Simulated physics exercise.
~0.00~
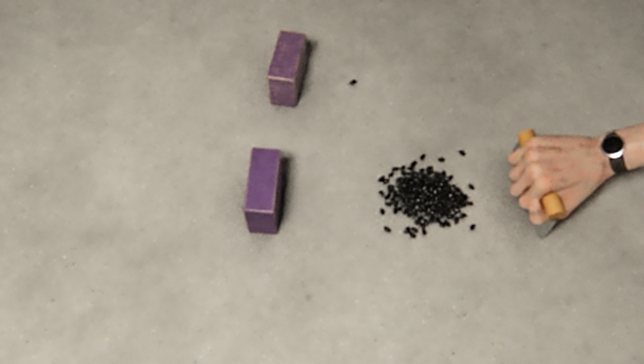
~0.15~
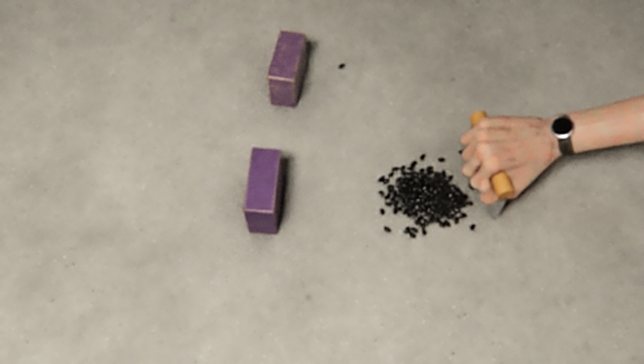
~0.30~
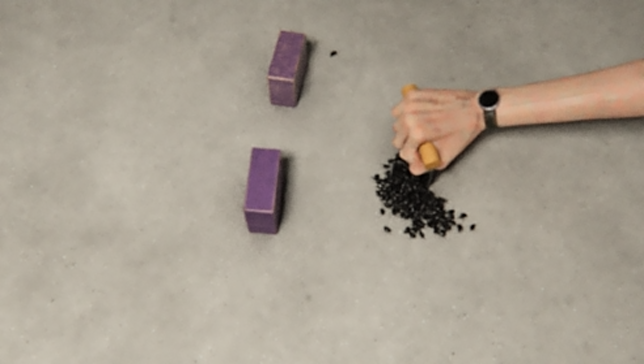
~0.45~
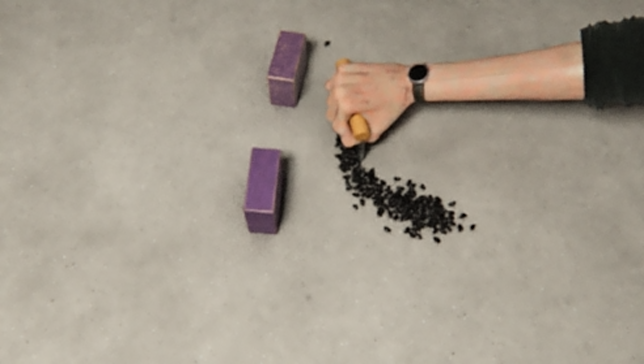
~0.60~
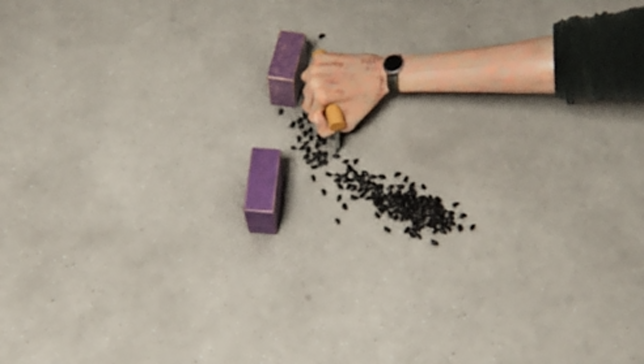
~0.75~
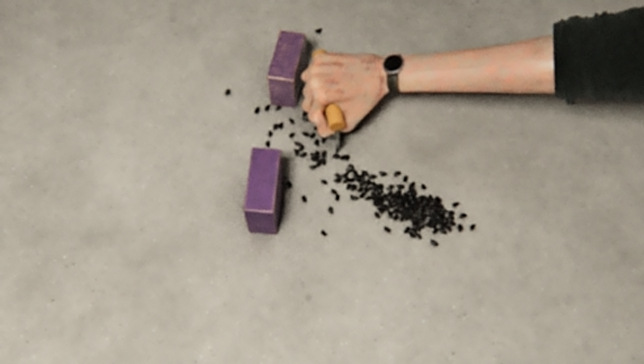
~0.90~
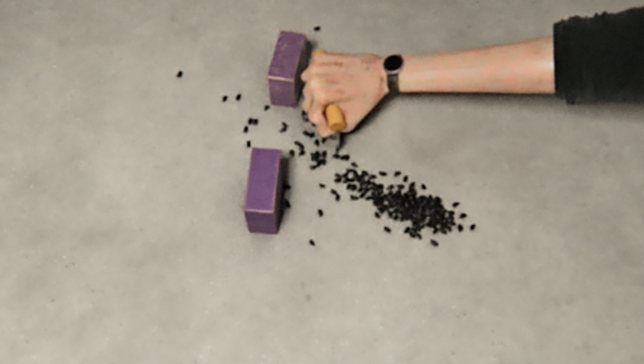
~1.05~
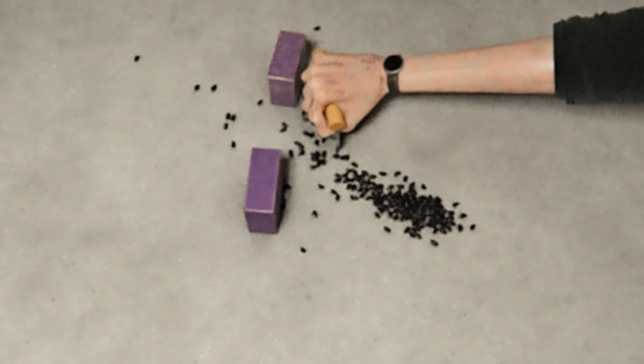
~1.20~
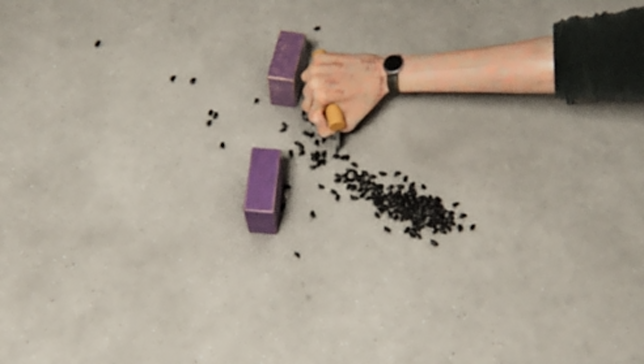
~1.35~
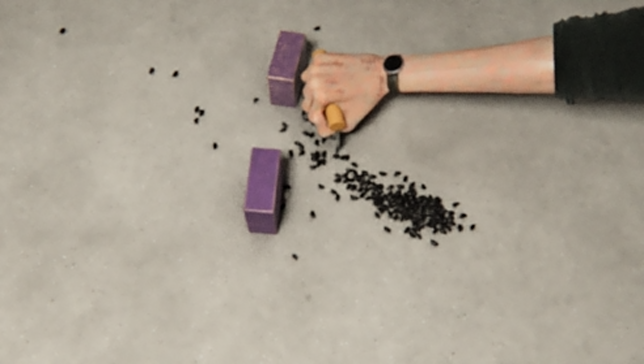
A hand sweeps black beans left toward two purple blocks, scattering a few beyond them.
